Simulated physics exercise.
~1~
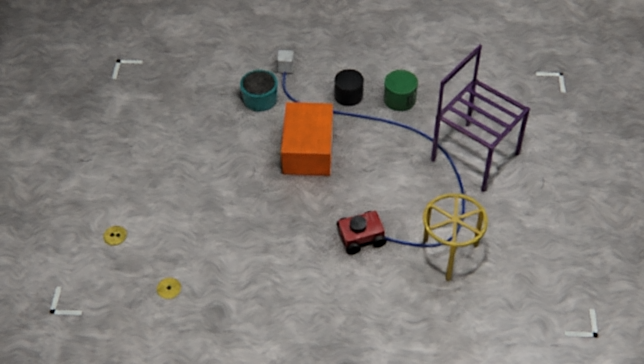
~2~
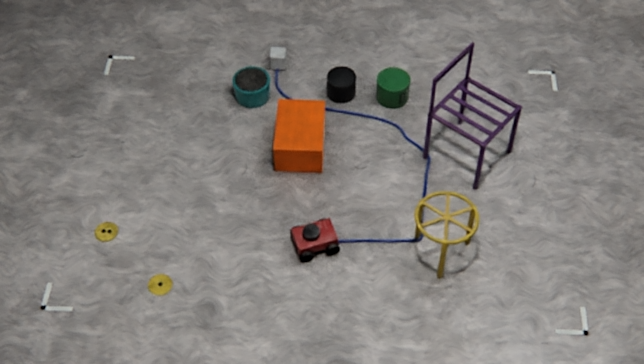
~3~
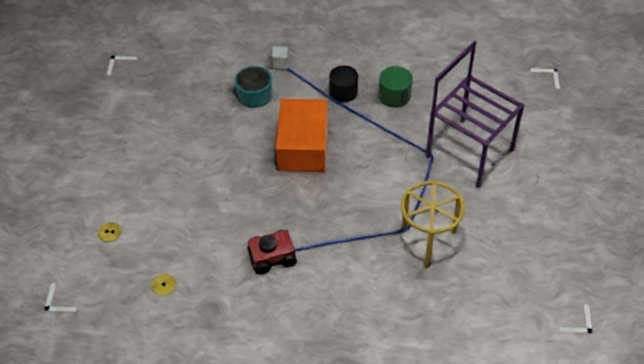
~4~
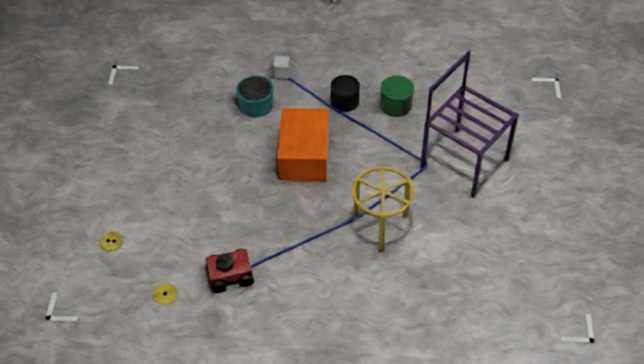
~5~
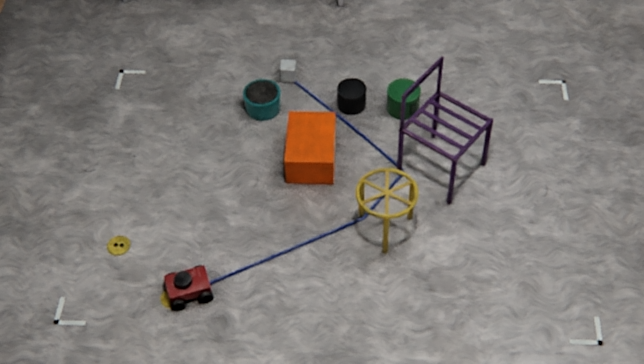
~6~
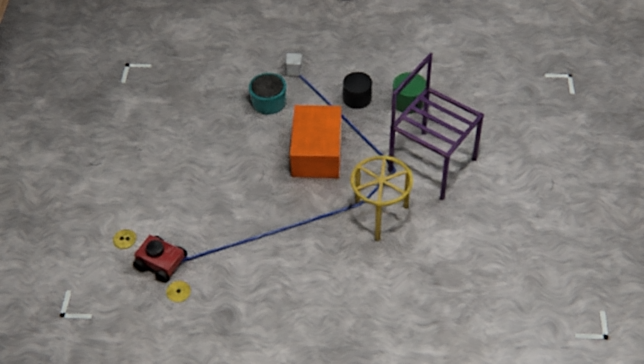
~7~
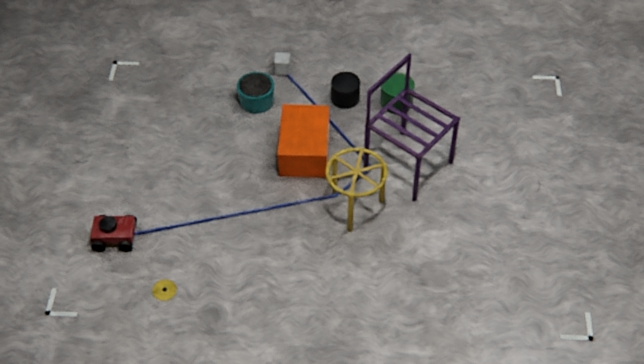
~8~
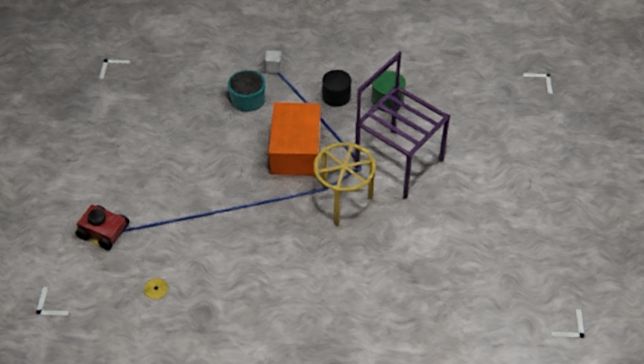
A small red cart trails a blue cord across a mottled grey floor, seen from above at a slant by a gently swaying camera. The cord runs from a pale block at the top, past an orange box, to a purple chair and yellow stool on the right, with teal, black and green containers behind. The cart rolls left and the slack tightens around the furniture legs. The stool slides left, then the chair follows, both dragged towards the box. Reaching the yellow discs at lower left, the cart turns up to the farther one and stops, the cord still stretched behind.
